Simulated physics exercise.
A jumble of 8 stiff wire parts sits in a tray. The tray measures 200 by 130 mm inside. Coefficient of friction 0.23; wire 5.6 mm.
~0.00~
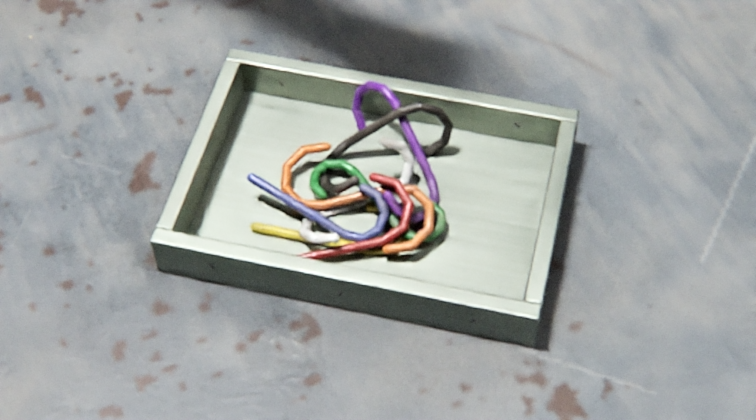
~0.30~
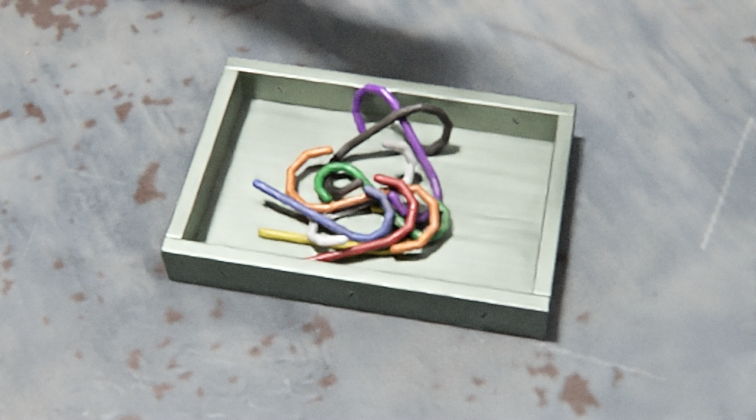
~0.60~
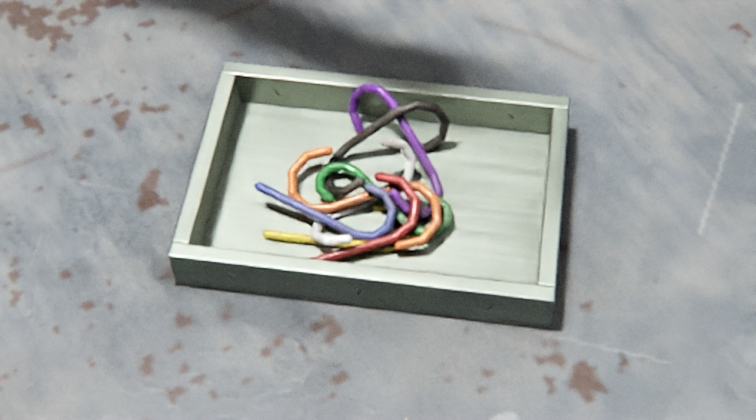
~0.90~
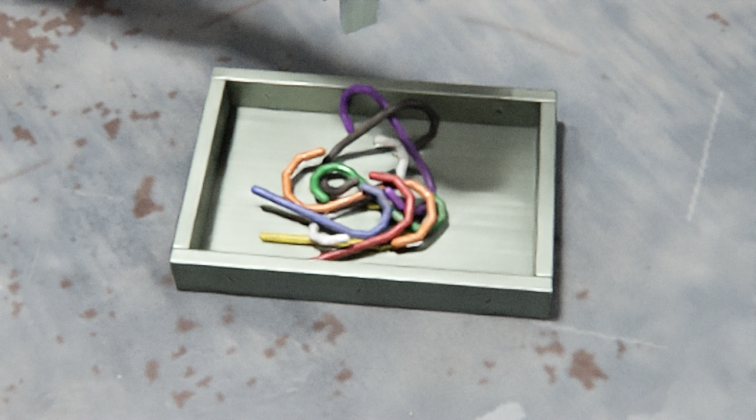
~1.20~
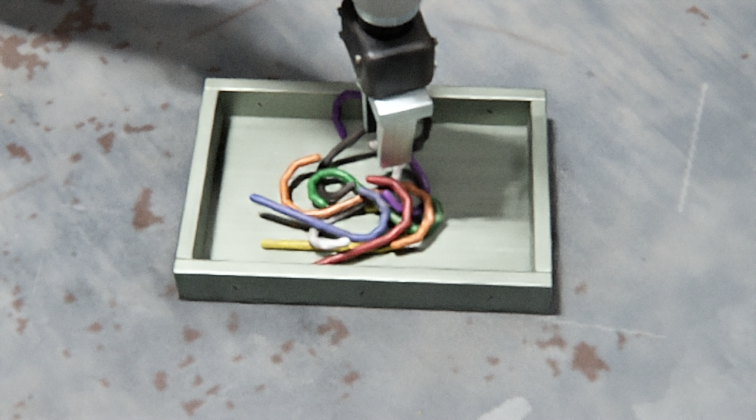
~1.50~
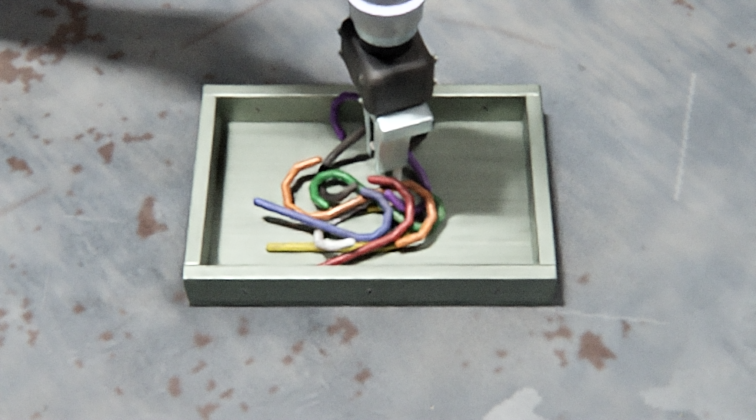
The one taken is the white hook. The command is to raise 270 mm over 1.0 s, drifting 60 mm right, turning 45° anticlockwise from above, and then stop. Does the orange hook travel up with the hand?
Carried off.
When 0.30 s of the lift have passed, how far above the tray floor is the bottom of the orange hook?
I'd put it near 20 mm up.
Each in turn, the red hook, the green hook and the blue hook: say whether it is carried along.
Once things settle, the red hook remains where it was, the green hook is carried along, and the blue hook remains where it was.
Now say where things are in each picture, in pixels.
In the first frame, fingers out of view, 213 mm above the grip; orange hook from (327, 147) to (388, 249), passing over white hook, over purple hook, over yellow hook; white hook from (335, 238) to (384, 142), passing over yellow hook, under orange hook, under blue hook.
In the second frame, fingers out of view, 213 mm above the grip; orange hook from (329, 150) to (395, 249), passing over white hook, over purple hook, over yellow hook; yellow hook from (375, 208) to (263, 232), passing under white hook, under purple hook, under green hook.
In the third frame, fingers out of view, 199 mm above the grip; blue hook from (370, 188) to (259, 187), passing over white hook, over yellow hook, over green hook; red hook from (379, 177) to (281, 272), passing over and under white hook, over purple hook, over yellow hook.
In the fourth frame, fingers out of view, 106 mm above the grip; black hook from (355, 181) to (418, 146), passing over purple hook, under green hook, under orange hook; green hook from (430, 196) to (325, 199), passing over purple hook, over yellow hook, over black hook.
In the fifth frame, fingers (387, 133) 13 mm above the grip.
In the sixth frame, fingers (387, 147) closed on the white hook; orange hook from (318, 160) to (400, 243).
After 1.80 s, lowest point more than 20 mm over the tray floor, white hook 58 mm.
After 2.05 s, lowest point more than 20 mm over the tray floor, white hook 159 mm, green hook 96 mm, orange hook 77 mm.
After 2.50 s, lowest point more than 20 mm over the tray floor, white hook 273 mm, green hook 197 mm, orange hook 182 mm.
End, hanging white hook 273 mm, green hook 196 mm, orange hook 182 mm; the other 5 are down.
